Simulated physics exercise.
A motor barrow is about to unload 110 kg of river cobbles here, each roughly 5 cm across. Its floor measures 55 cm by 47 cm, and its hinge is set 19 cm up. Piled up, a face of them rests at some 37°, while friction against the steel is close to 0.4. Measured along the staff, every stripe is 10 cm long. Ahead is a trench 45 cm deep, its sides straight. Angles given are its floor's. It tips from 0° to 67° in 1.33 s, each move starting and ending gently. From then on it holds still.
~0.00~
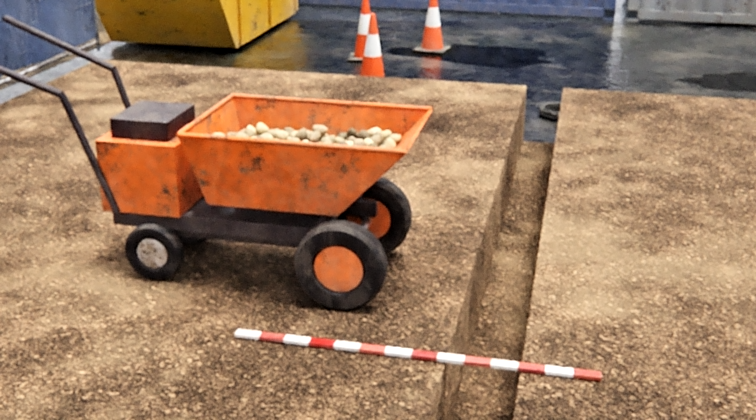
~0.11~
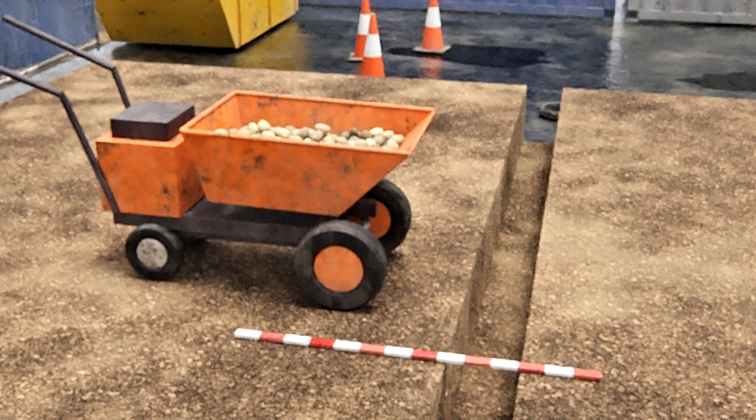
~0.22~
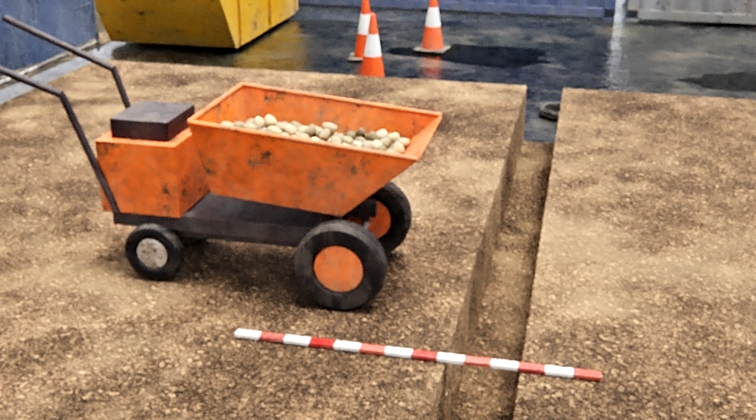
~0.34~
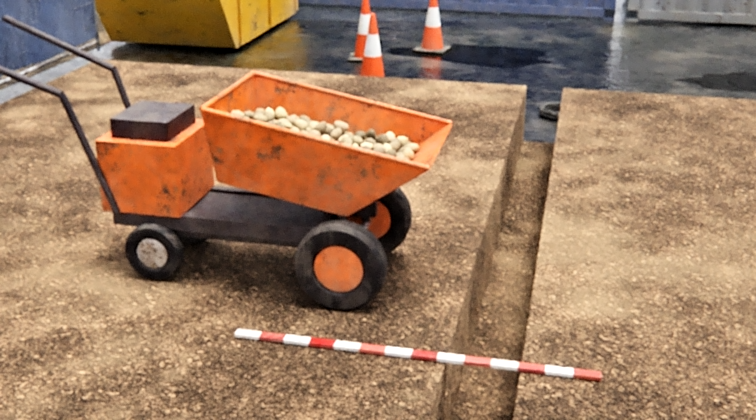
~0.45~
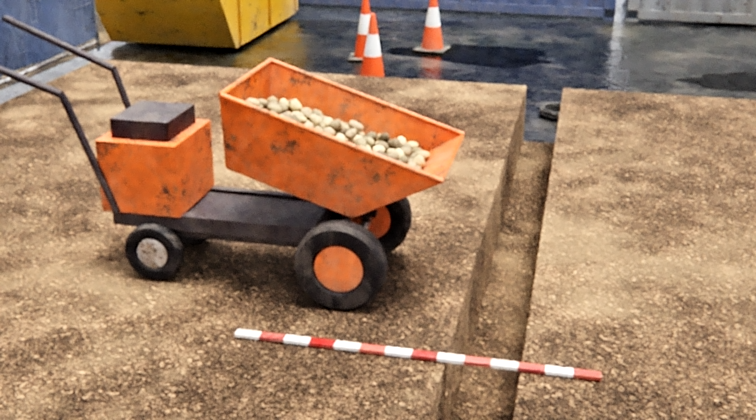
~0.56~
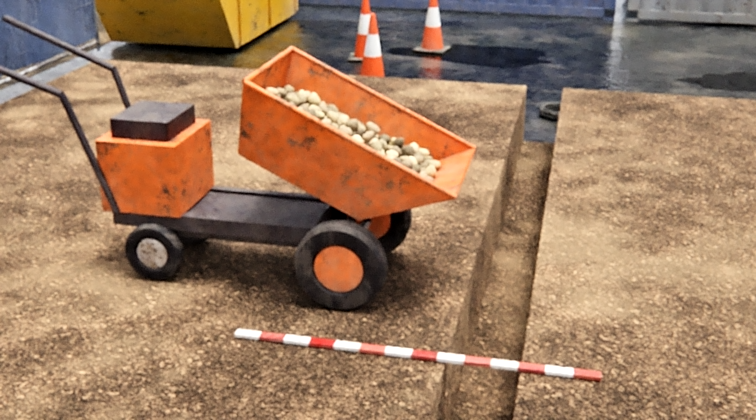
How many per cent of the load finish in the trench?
About 63 per cent.
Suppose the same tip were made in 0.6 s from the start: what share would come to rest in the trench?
Estimate: About 45 %.
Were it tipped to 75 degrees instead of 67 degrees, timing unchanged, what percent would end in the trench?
Close to 70 per cent then.
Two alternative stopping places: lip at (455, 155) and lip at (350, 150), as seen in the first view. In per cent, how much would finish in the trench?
Around 10% for the first place and 90% for the second.
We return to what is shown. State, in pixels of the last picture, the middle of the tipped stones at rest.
Their middle ends up near (517, 362).
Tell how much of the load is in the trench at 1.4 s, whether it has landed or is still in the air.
About 20%.
After 1.0 s the floor is at 57°; 100 % in the skip; the foremost stones are at (477, 239).
After 1.4 s the floor is at 67°; 70 % in the skip, 19 % in the trench, 11 % past the trench; the foremost stones are at (573, 307).
After 1.8 s the floor is at 67°; 29 % in the skip, 37 % in the trench, 34 % past the trench; the foremost stones are at (665, 313).
After 3.7 s the floor is at 67°; 0 % in the skip, 63 % in the trench, 37 % past the trench; the foremost stones are at (707, 299).
